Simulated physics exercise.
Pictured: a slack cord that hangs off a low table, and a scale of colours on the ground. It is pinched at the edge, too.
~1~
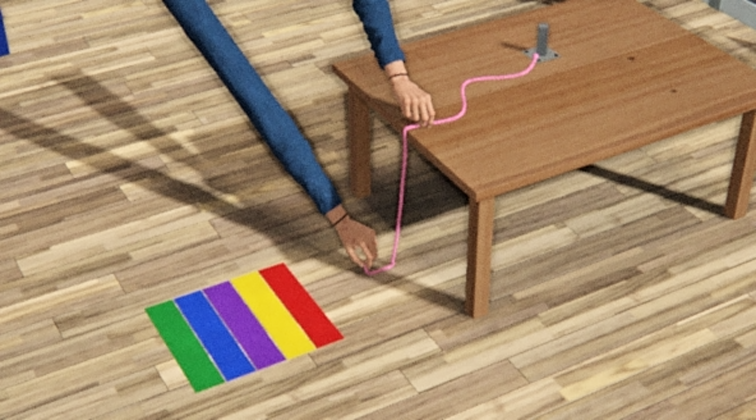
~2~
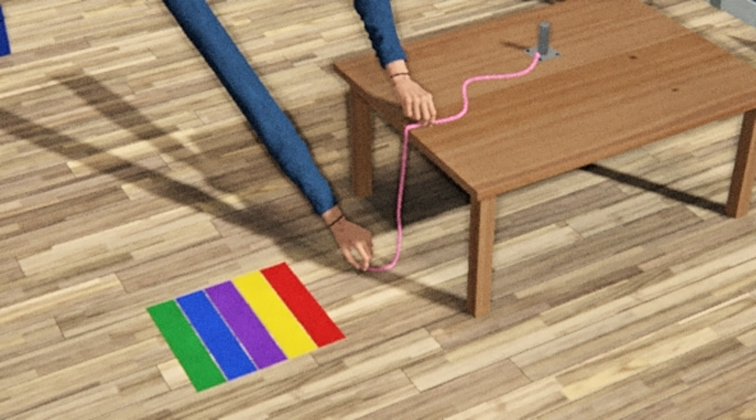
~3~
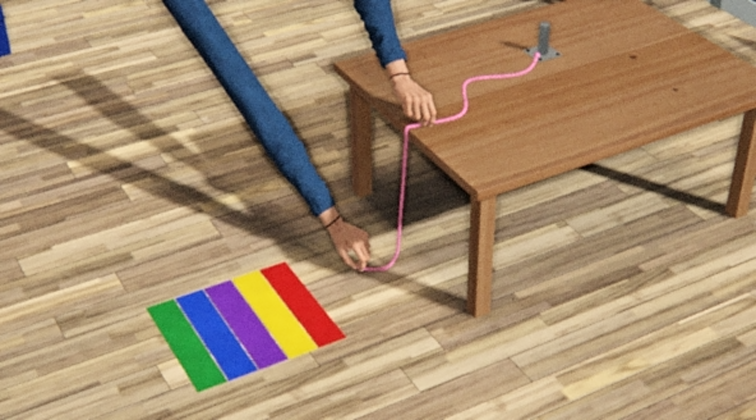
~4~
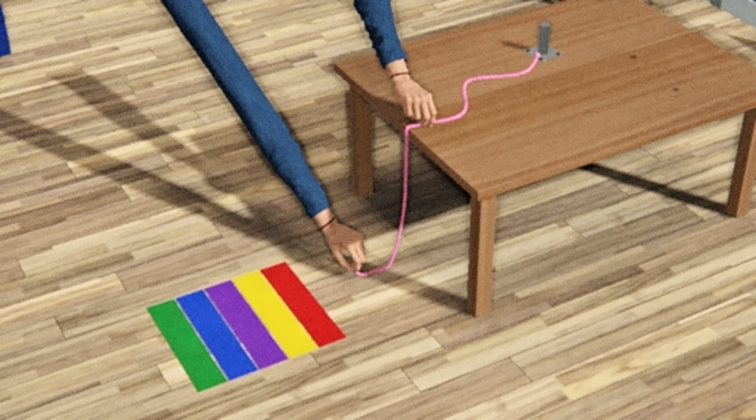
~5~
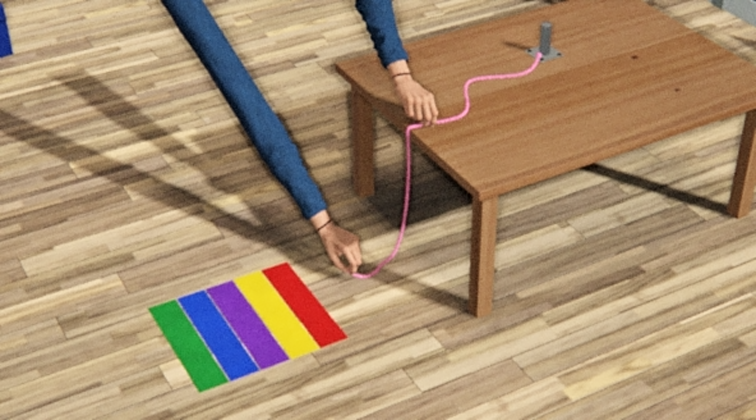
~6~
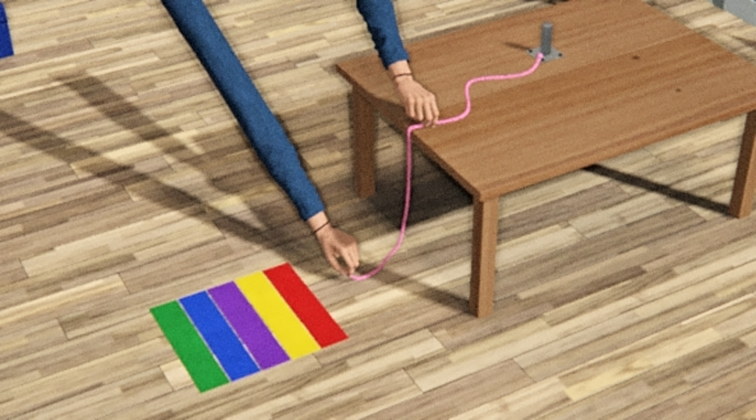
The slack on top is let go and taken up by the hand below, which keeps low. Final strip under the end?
Purple.
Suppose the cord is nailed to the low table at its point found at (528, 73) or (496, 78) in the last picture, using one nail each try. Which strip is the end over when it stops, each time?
Colour per try: Purple / purple.
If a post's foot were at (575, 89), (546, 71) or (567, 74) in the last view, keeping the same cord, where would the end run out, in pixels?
Around (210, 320), (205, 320) and (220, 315).
Soon after, end near (291, 293); over red.
Then, end near (257, 304); over purple.
At full stretch, end near (237, 311); over purple. It gets as far as the purple strip.
